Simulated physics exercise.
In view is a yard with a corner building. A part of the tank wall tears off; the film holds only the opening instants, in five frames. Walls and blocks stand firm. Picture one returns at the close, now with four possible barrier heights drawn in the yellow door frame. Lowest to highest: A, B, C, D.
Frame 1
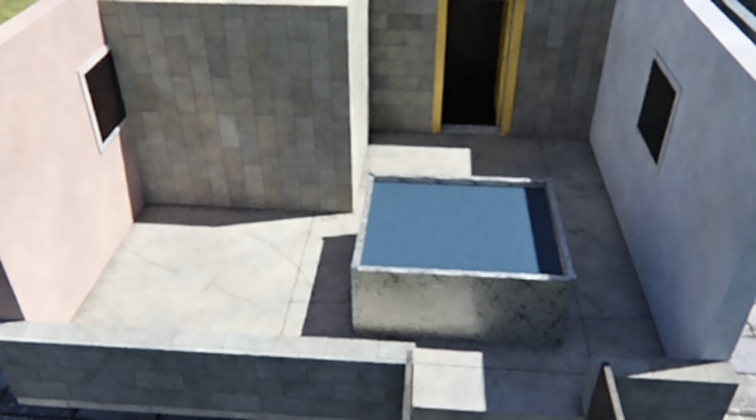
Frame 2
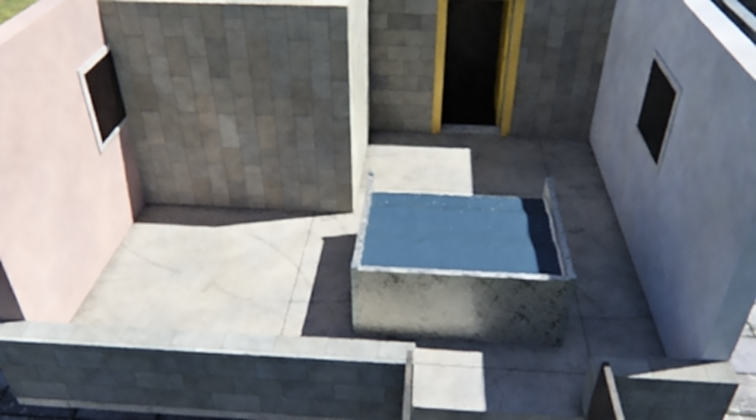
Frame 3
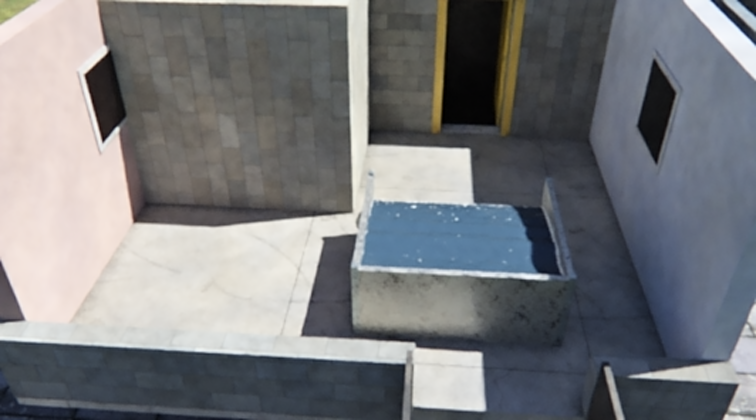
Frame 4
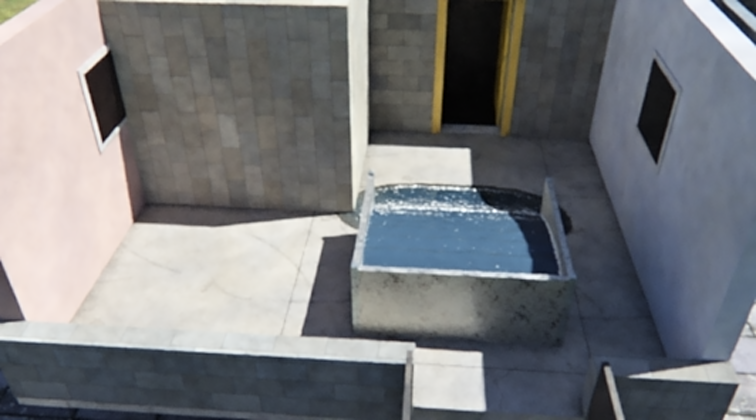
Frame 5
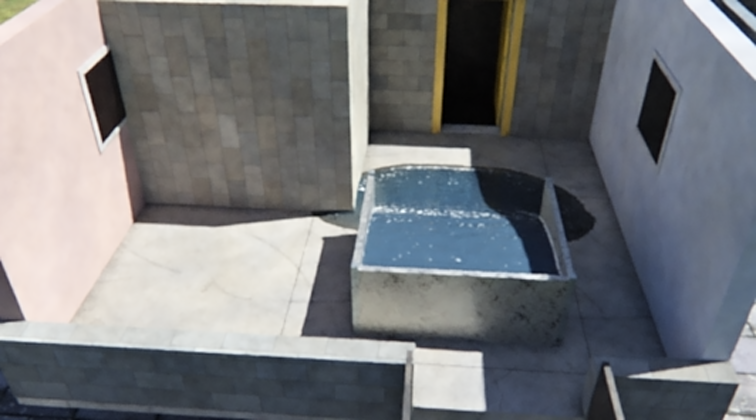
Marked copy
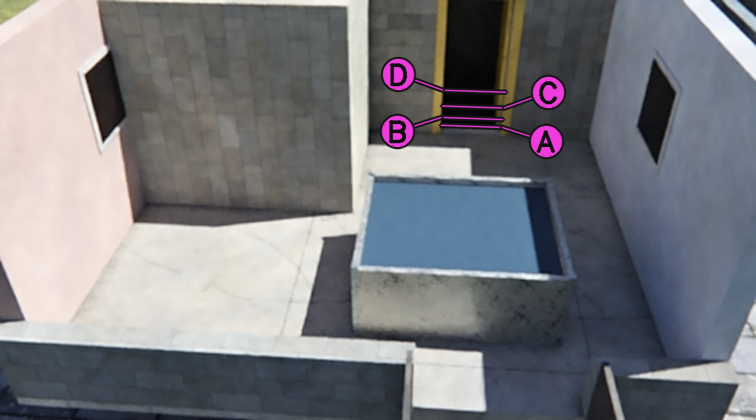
In a walled yard with a corner building, a tank's back side disappears and water pours out, spreading across the ground behind.
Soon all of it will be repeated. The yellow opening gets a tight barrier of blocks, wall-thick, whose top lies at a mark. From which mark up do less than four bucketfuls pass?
That is height C.
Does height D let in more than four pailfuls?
No.
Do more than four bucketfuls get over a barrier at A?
Yes.
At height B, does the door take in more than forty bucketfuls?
No, it does not.
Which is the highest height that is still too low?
B it is.
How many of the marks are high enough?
Two of them.
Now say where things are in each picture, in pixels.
Water in the tank at rest, its middle at (460, 227); foot of the yellow doorway at (470, 134); open gate at (503, 344).
Water covers 2 % of the ground, its front hidden from here.
Water covers 7 % of the ground, its front hidden from here.
Water covers 13 % of the ground, its front hidden from here.
Water covers 20 % of the ground and shows as far out as (393, 168).
On the marked copy, A at (471, 126); B at (472, 118); C at (473, 107); D at (474, 91); from the bottom up A, B, C, D.
Choosing A, dozens of bucketfuls pour in.
Choosing B, about 14 bucketfuls get in.
Choosing C, a splash gets over, under a bucket.
Choosing D, nothing gets over.
